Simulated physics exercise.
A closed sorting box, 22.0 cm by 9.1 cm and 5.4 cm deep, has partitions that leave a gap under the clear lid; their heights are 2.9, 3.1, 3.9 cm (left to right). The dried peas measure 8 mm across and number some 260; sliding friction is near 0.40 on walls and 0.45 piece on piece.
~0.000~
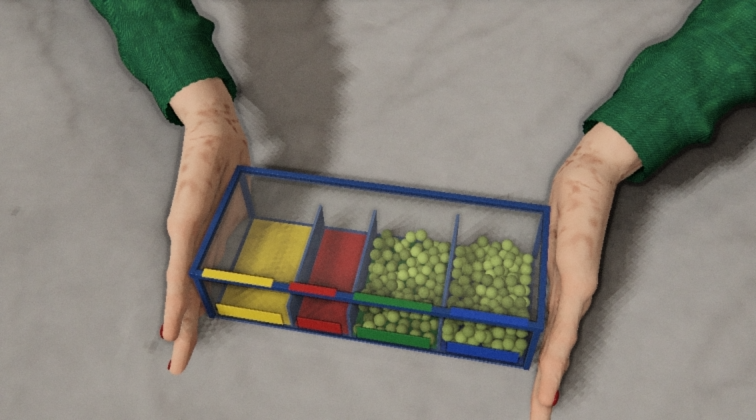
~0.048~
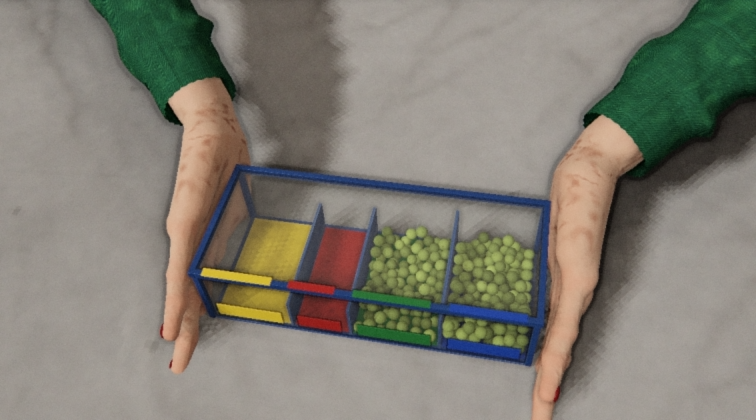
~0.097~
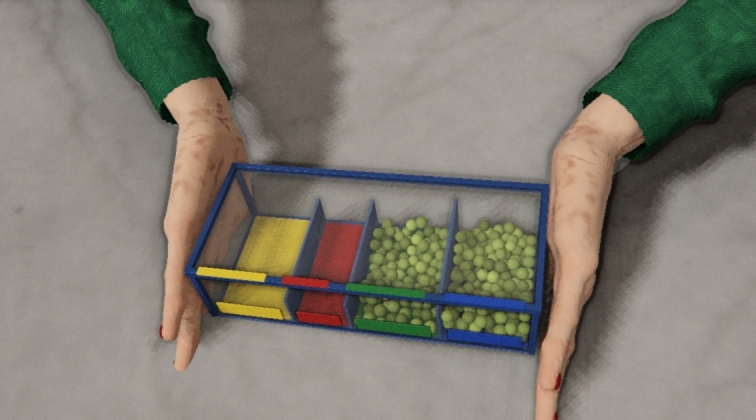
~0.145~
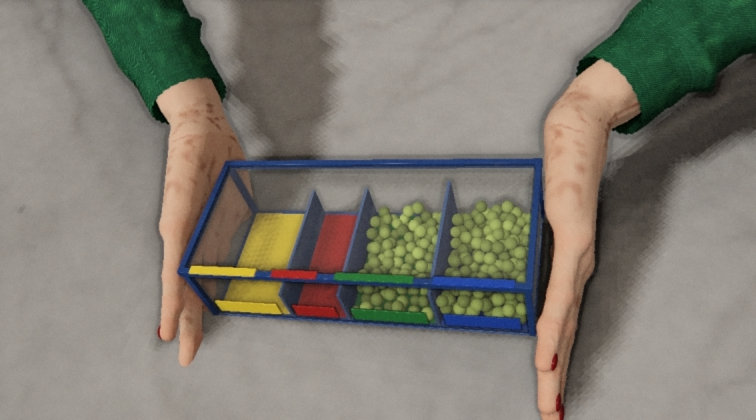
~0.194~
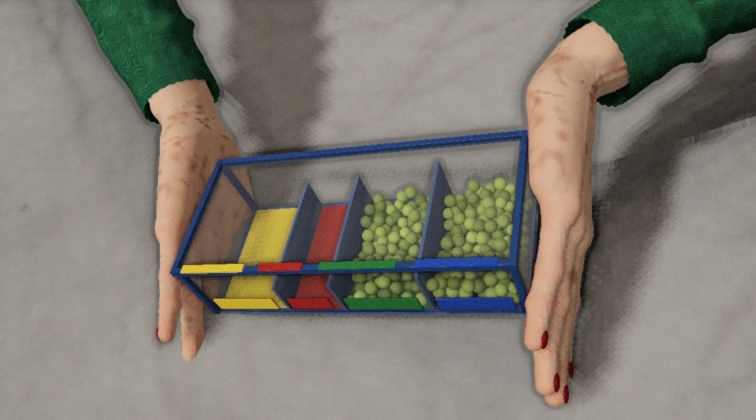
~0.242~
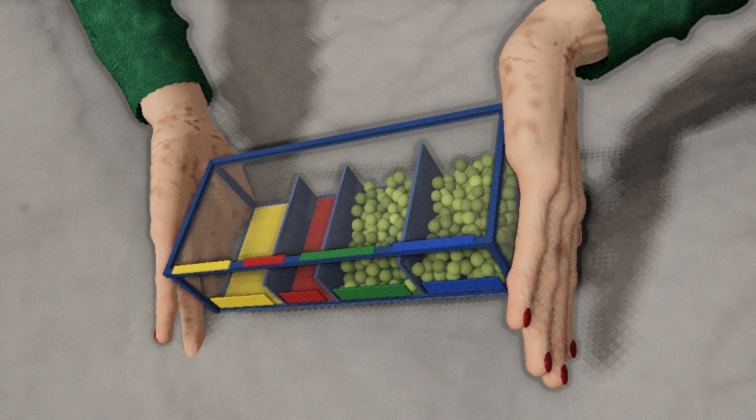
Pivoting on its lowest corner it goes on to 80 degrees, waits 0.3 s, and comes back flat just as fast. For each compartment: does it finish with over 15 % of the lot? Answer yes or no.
Red no, blue yes, green yes, yellow yes.
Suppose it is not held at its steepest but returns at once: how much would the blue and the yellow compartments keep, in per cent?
Blue 40; yellow 20.
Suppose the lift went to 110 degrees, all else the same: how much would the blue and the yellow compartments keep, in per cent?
In that case blue 35, yellow 60.
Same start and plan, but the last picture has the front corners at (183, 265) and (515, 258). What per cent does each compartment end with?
Red 0, blue 50, green 35, yellow 15.
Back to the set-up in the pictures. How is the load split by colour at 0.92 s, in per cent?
Red 5; blue 45; green 35; yellow 15.
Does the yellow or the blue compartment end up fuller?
The blue compartment.
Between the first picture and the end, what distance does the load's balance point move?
About 5.5 cm.
After 0.92 s, tilt 80 degrees; red 5 %, blue 45 %, green 35 %, yellow 15 %.
After 1.38 s, tilt 41 degrees; red 5 %, blue 40 %, green 30 %, yellow 30 %.
After 1.90 s, tilt 0 degrees; red 5 %, blue 40 %, green 30 %, yellow 30 %.
At rest (2.4 s), red 5 %, blue 40 %, green 30 %, yellow 30 %.
